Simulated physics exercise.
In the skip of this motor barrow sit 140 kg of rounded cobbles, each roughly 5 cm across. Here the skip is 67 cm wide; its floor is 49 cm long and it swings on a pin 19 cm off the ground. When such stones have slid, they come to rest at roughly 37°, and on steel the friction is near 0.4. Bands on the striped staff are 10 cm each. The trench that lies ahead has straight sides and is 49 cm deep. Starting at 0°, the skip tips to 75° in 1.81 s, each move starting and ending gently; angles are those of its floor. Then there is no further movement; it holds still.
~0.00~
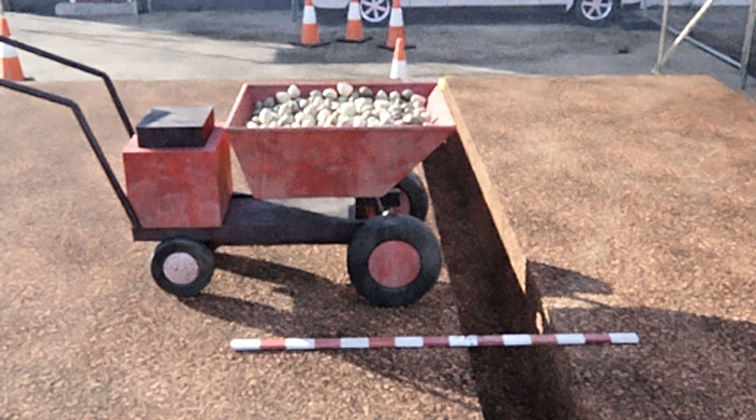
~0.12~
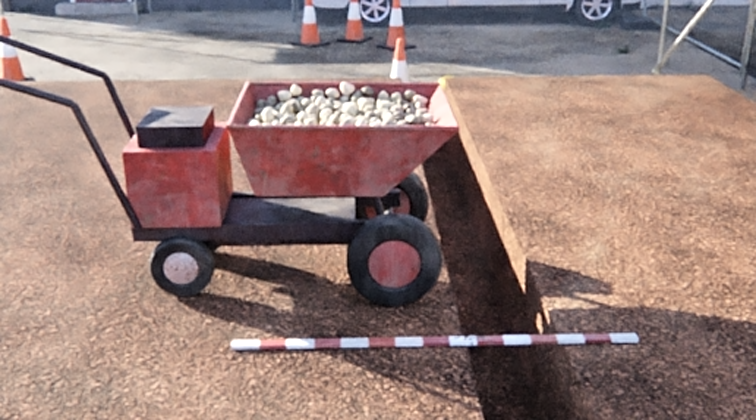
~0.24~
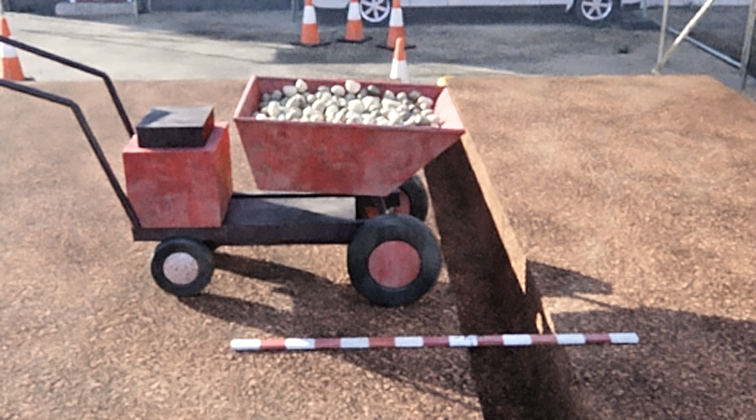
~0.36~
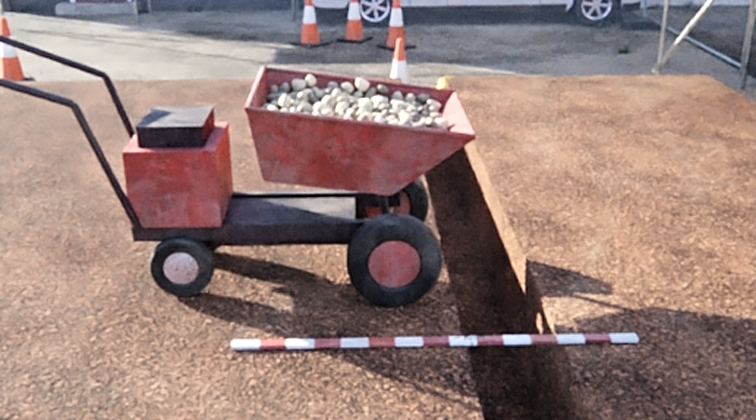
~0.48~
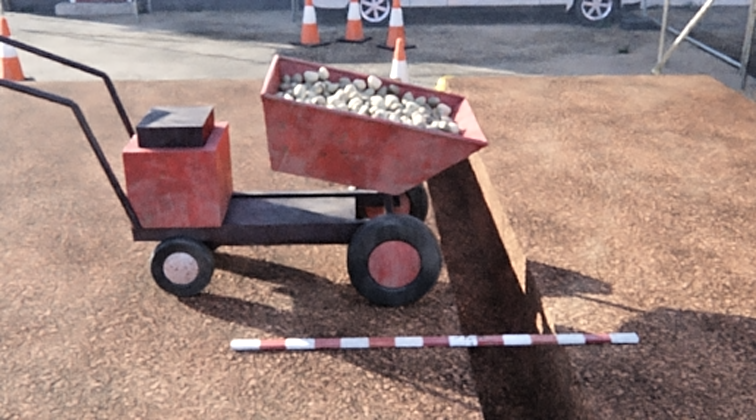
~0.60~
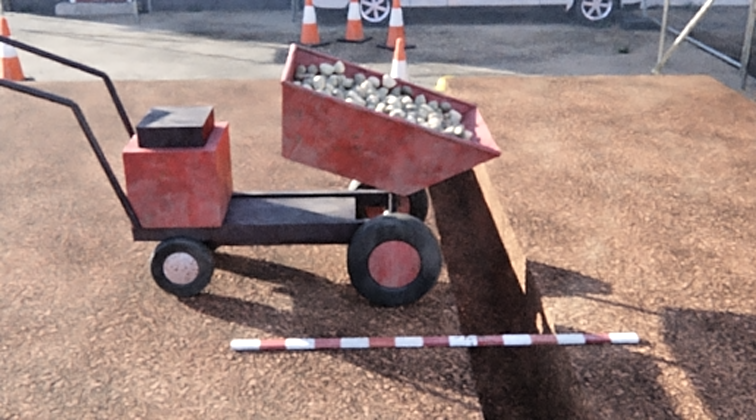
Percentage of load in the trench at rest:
4 %.
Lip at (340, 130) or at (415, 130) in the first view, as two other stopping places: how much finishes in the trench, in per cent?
Around 100 and then 60 percent.
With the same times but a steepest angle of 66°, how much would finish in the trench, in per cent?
It would be close to 20 percent.
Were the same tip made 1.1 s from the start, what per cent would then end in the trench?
Something close to 5 per cent.
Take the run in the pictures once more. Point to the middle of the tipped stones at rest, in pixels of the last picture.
Roughly (590, 261), I'd say.
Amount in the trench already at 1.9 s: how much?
Some 0 per cent.
After 1.4 s the floor is at 63°; 96 % in the skip, 4 % past the trench; the foremost stones are at (566, 232).
After 1.9 s the floor is at 75°; 37 % in the skip, 1 % in the trench, 62 % past the trench; the foremost stones are at (714, 272).
After 2.3 s the floor is at 75°; 20 % in the skip, 3 % in the trench, 77 % past the trench; the foremost stones are past the picture's edge.
After 4.2 s the floor is at 75°; 18 % in the skip, 4 % in the trench, 78 % past the trench; the foremost stones are past the picture's edge.
